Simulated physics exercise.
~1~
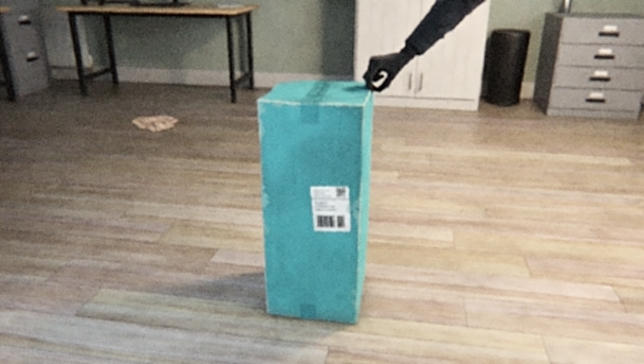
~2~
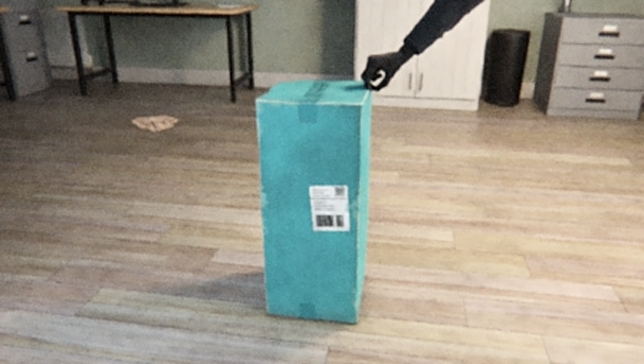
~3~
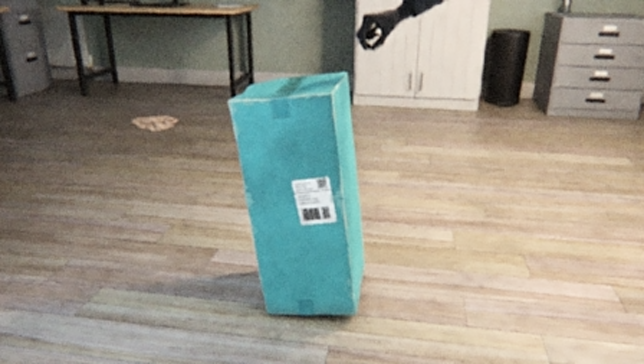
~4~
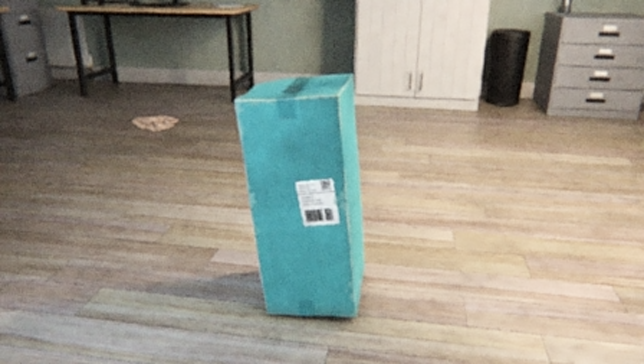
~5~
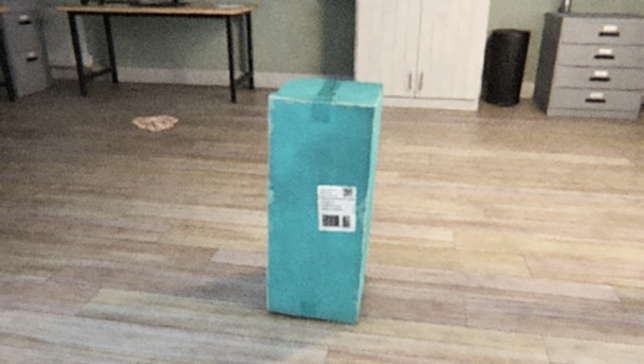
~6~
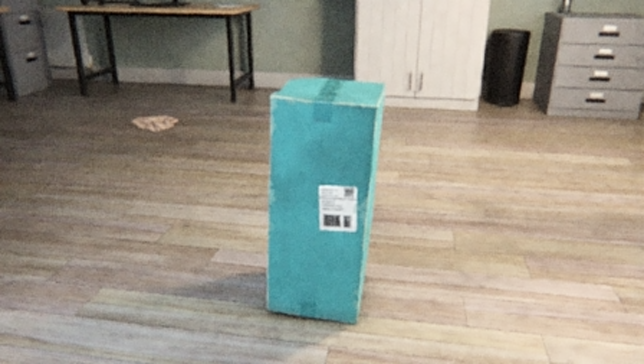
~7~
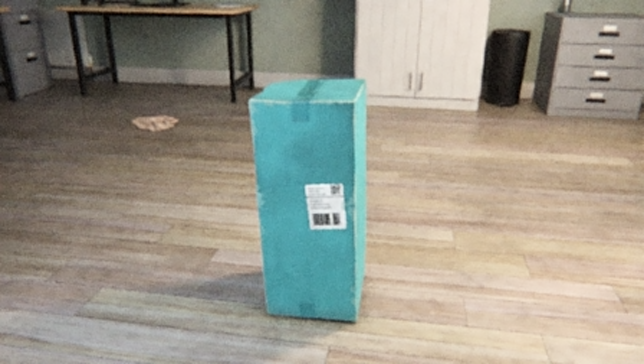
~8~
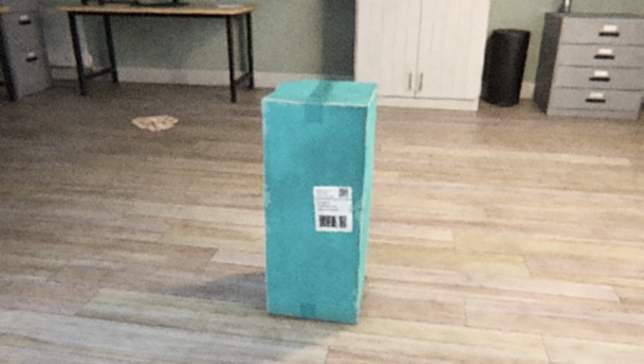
To begin with, a tall turquoise parcel with a white label stands on a wooden floor while a dark-gloved hand reaches in from the upper right and touches its top edge. The parcel then tips to the left as the hand lets go and draws back out of view. Left alone, it swings back to the right, then rocks a little to the left again. It shifts slightly right once more, each sway smaller than the first. It does not topple, and ends standing upright on its base, with desks and cabinets behind it.
